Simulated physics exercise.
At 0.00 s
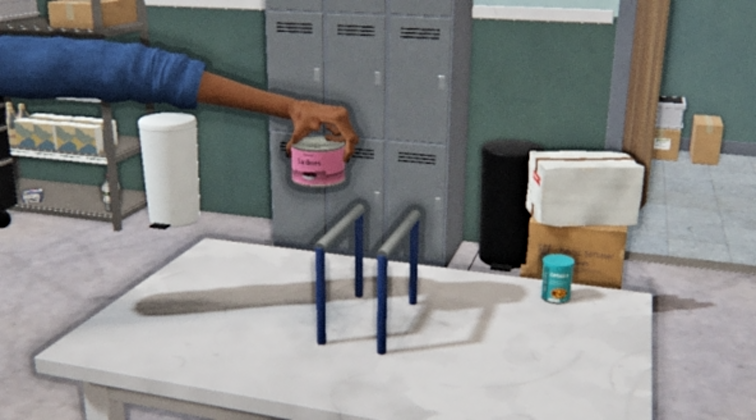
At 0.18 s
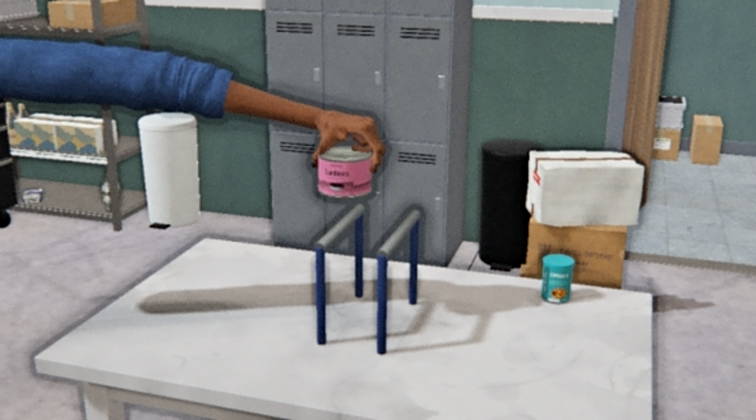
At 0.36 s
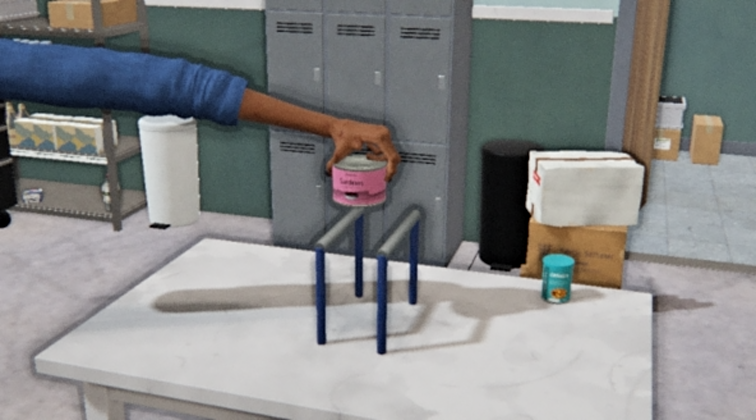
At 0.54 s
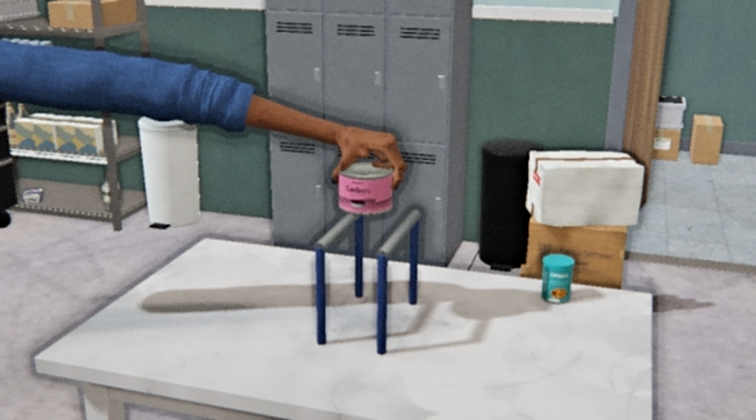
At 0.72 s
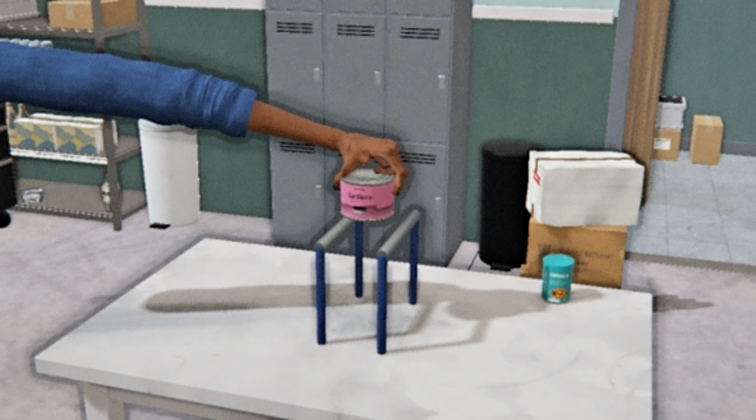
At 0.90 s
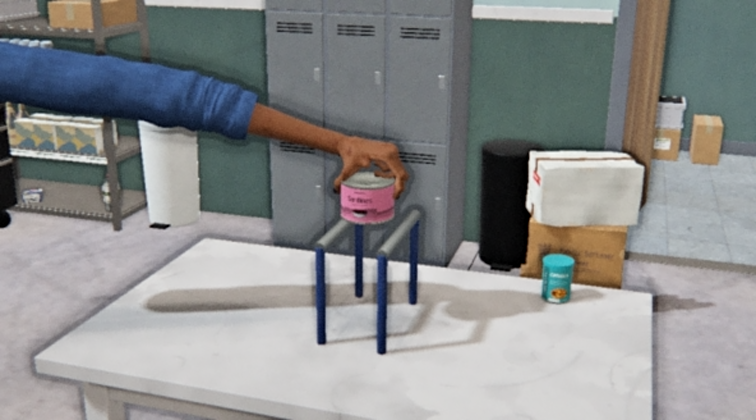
A hand in a blue sleeve carried a pink tub rightward and down over the gap in a stand, then held it still there, while a turquoise tin stayed put on the table.
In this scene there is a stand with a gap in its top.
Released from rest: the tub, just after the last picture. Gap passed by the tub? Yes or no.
No.
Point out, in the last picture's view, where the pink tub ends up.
Near pixel (371, 220).
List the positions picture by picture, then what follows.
On its way; pink tub (318, 162); turquoise tin (557, 279), in the first frame.
On its way; pink tub (345, 172); turquoise tin (557, 279), in the second frame.
On its way; pink tub (359, 181); turquoise tin (557, 279), in the third frame.
On its way; pink tub (366, 188); turquoise tin (557, 279), in the fourth frame.
On its way; pink tub (368, 195); turquoise tin (557, 279), in the fifth frame.
Held still over the gap; pink tub (368, 198); turquoise tin (557, 279), in the sixth frame.
Around 1.10 s, pink tub rocked 13° from its first pose near (372, 214).
Around 1.20 s, pink tub rocked 27° from its first pose near (371, 220).
Around 1.50 s, pink tub resting near (371, 220).
Finally (1.9 s), moved from the start, pink tub; turquoise tin still in place. Final places as the last picture's camera would see them, pink tub near (371, 220). The tub is caught.
